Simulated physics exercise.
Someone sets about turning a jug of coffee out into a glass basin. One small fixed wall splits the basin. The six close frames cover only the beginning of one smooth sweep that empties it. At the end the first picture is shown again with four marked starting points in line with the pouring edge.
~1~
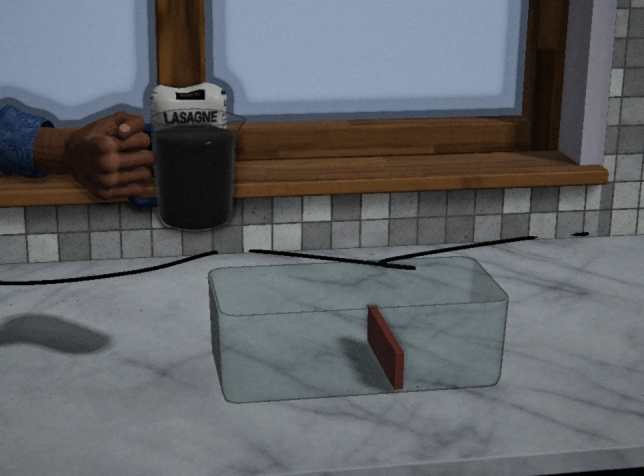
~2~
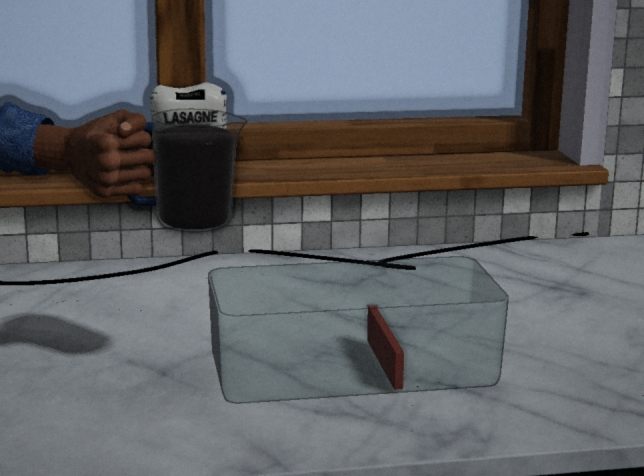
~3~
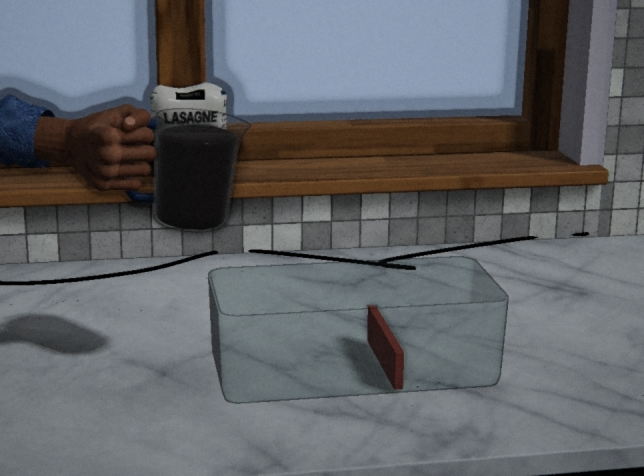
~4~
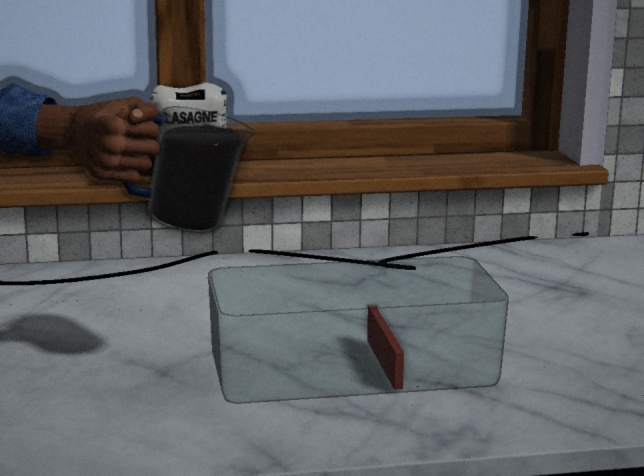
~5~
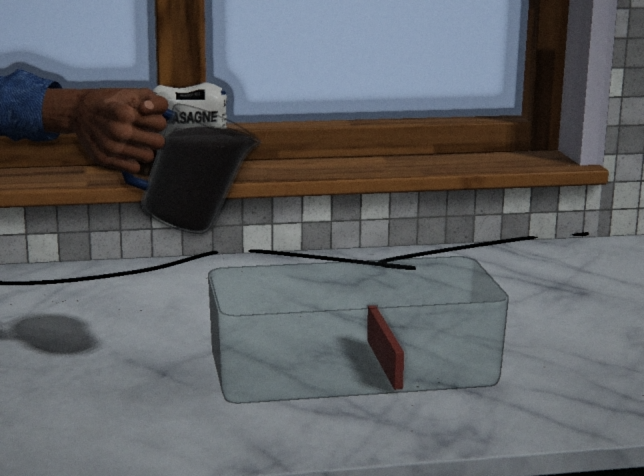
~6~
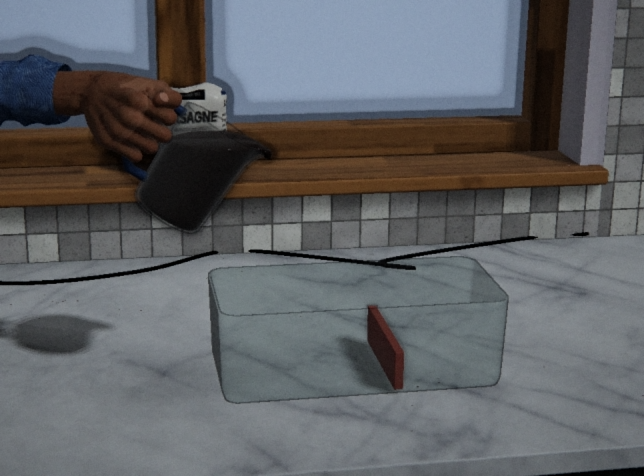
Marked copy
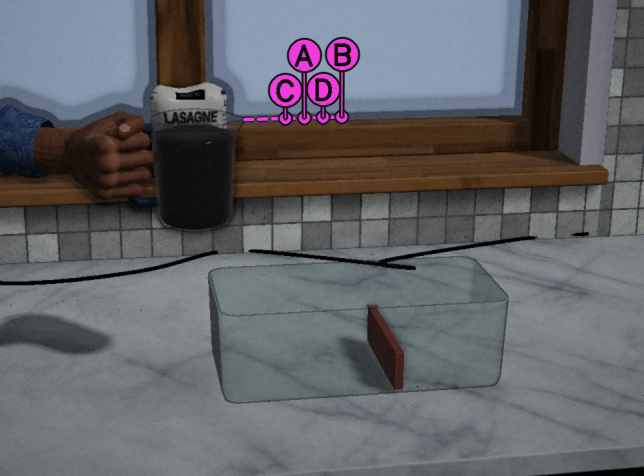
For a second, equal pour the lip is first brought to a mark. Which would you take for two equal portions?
Dot D does it best.
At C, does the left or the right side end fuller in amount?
The left side.
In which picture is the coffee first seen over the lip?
Picture 6.
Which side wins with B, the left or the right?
The right one.
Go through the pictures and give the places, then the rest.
Upright, lip at (244, 119); basin from (222, 401) to (499, 383); top of the wall at (385, 328); nothing has left yet.
Upright, lip at (245, 120); nothing has left yet.
Tipped about 6°, lip at (249, 124); nothing has left yet.
Tipped about 13°, lip at (254, 131); nothing has left yet.
Tipped about 22°, lip at (259, 141); nothing has left yet.
Tipped about 33°, lip at (263, 154); coffee is over the lip, down to (268, 155).
On the marked copy, A at (304, 117); B at (341, 116); C at (285, 118); D at (323, 117).
With A, about 87 % ends left of the wall and 10 % right of it; 4 % is lost outside.
With B, about 17 % ends left of the wall and 81 % right of it.
With C, about 92 % ends left of the wall and 4 % right of it; 4 % is lost outside.
With D, about 51 % ends left of the wall and 48 % right of it.
